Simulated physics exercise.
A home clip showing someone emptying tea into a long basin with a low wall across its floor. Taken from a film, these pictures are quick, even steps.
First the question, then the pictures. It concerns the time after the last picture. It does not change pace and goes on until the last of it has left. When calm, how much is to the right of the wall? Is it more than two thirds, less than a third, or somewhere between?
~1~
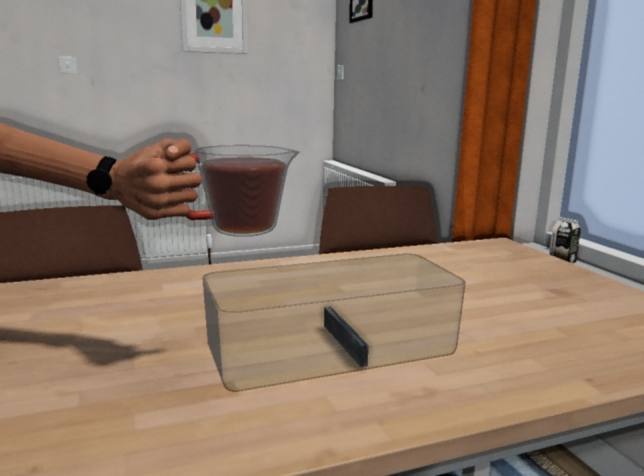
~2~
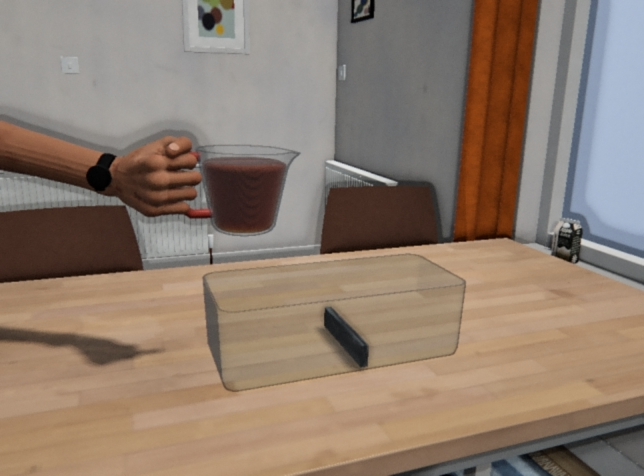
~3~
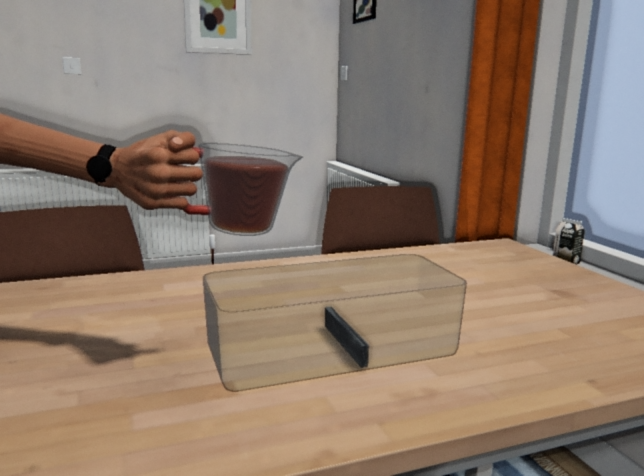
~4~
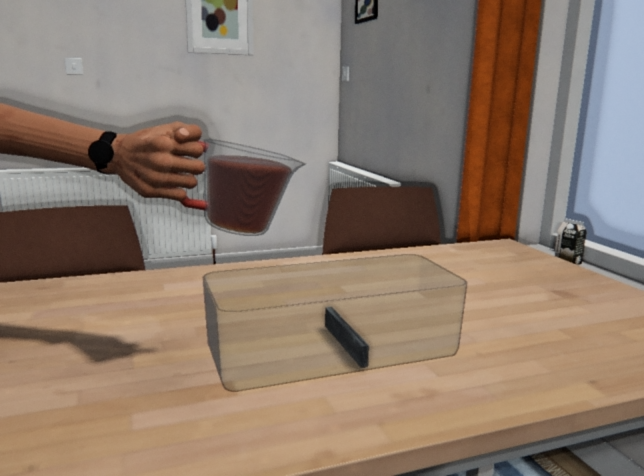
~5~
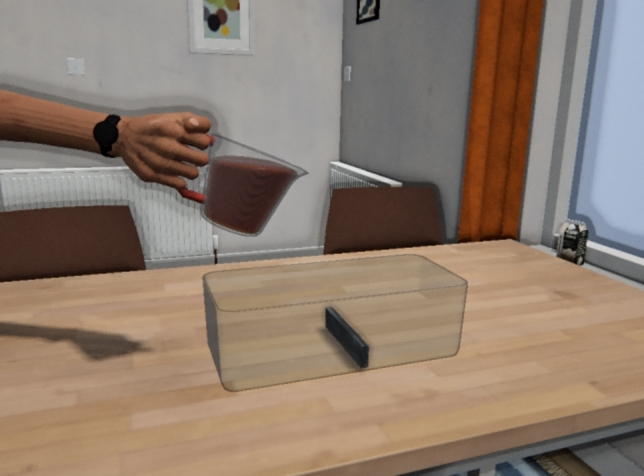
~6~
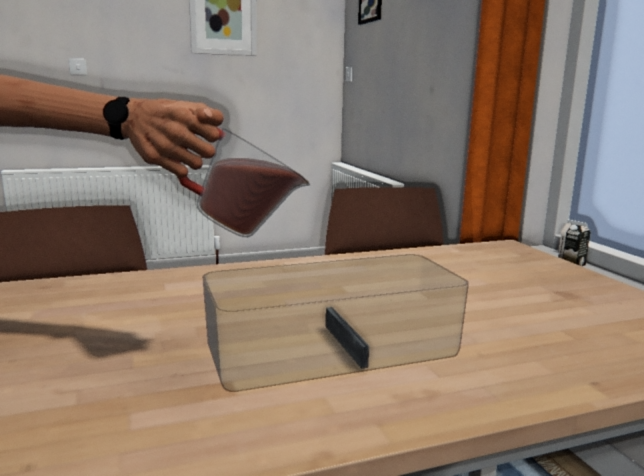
Less than a third.
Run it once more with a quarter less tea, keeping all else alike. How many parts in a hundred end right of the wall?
That share would be some 5 parts in a hundred.
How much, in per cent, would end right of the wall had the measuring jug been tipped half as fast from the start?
I'd estimate some 35 percent.
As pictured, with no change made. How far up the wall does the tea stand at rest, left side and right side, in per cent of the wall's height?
The left part 50 per cent, the right part 20.
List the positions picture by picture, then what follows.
It leans 0°; its right rim is at (299, 151); the tea meets the walls at (200, 163) and (284, 161); the long basin's rim runs from (210, 293) to (440, 268); the wall's top is at (345, 325), in the first picture.
It leans 1°; its right rim is at (300, 152); the tea meets the walls at (201, 162) and (285, 161), in the second picture.
It leans 6°; its right rim is at (303, 156); the tea meets the walls at (203, 160) and (287, 163), in the third picture.
It leans 13°; its right rim is at (306, 163); the tea meets the walls at (206, 158) and (290, 165), in the fourth picture.
It leans 22°; its right rim is at (308, 172); the tea meets the walls at (210, 160) and (295, 169), in the fifth picture.
It leans 32°; its right rim is at (310, 184); the tea meets the walls at (210, 167) and (305, 178); 1 per cent is over the edge, in the sixth picture.
A moment on, the measuring jug is tipped on its side and 45 per cent is still to pour, 15 is left of the wall and 8 right of it.
Next, the measuring jug is tipped on its side and 12 per cent is still to pour, 57 is left of the wall and 18 right of it.
Then the measuring jug is tipped on its side and 2 per cent is still to pour, 73 is left of the wall and 18 right of it.
Later the measuring jug is tipped on its side and 0 per cent is still to pour, 78 is left of the wall and 19 right of it.
At rest 76 per cent lies left of the wall, 22 right of it and 2 outside.
